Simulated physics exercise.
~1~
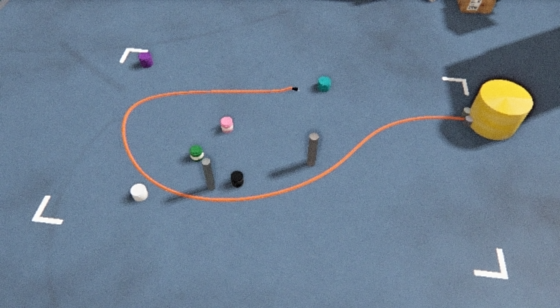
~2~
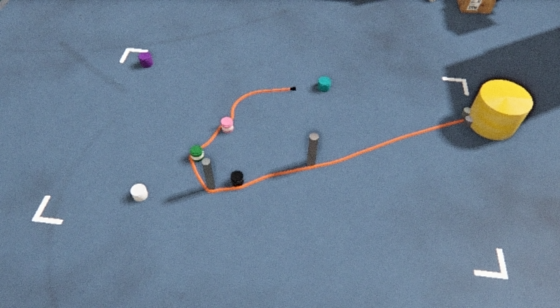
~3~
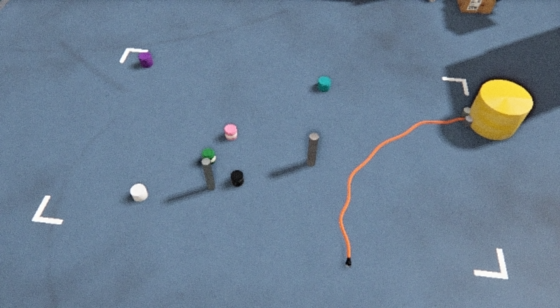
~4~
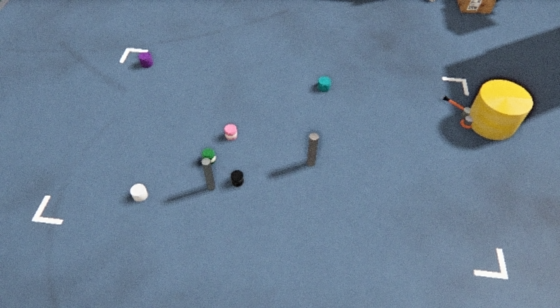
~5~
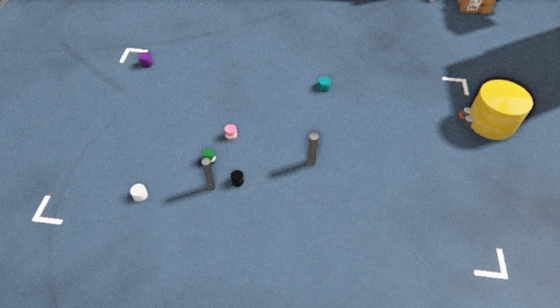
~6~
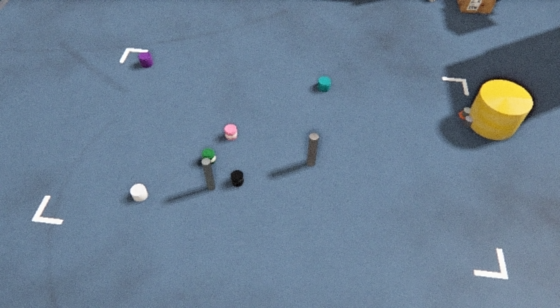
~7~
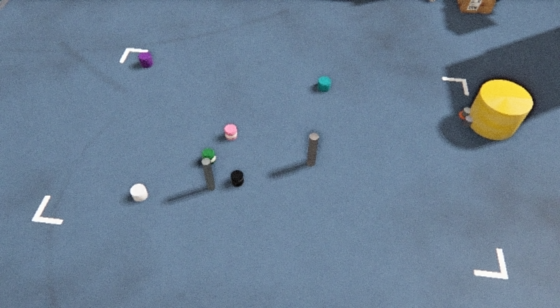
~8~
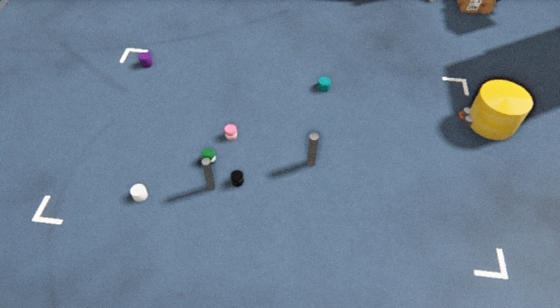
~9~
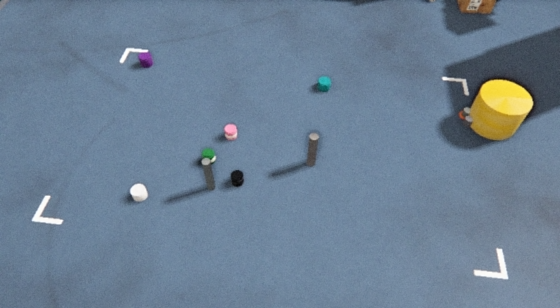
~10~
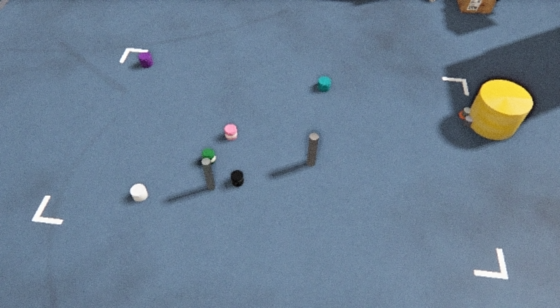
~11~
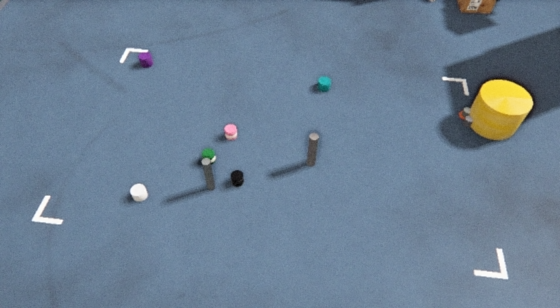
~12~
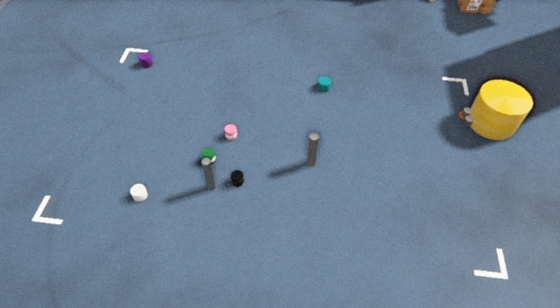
The footage shows an orange lead looped around posts and small containers on a blue floor tightening as it is drawn right toward a yellow drum, nudging the green and pink containers slightly right, then swinging free and retracting until it is no longer visible, leaving everything still.
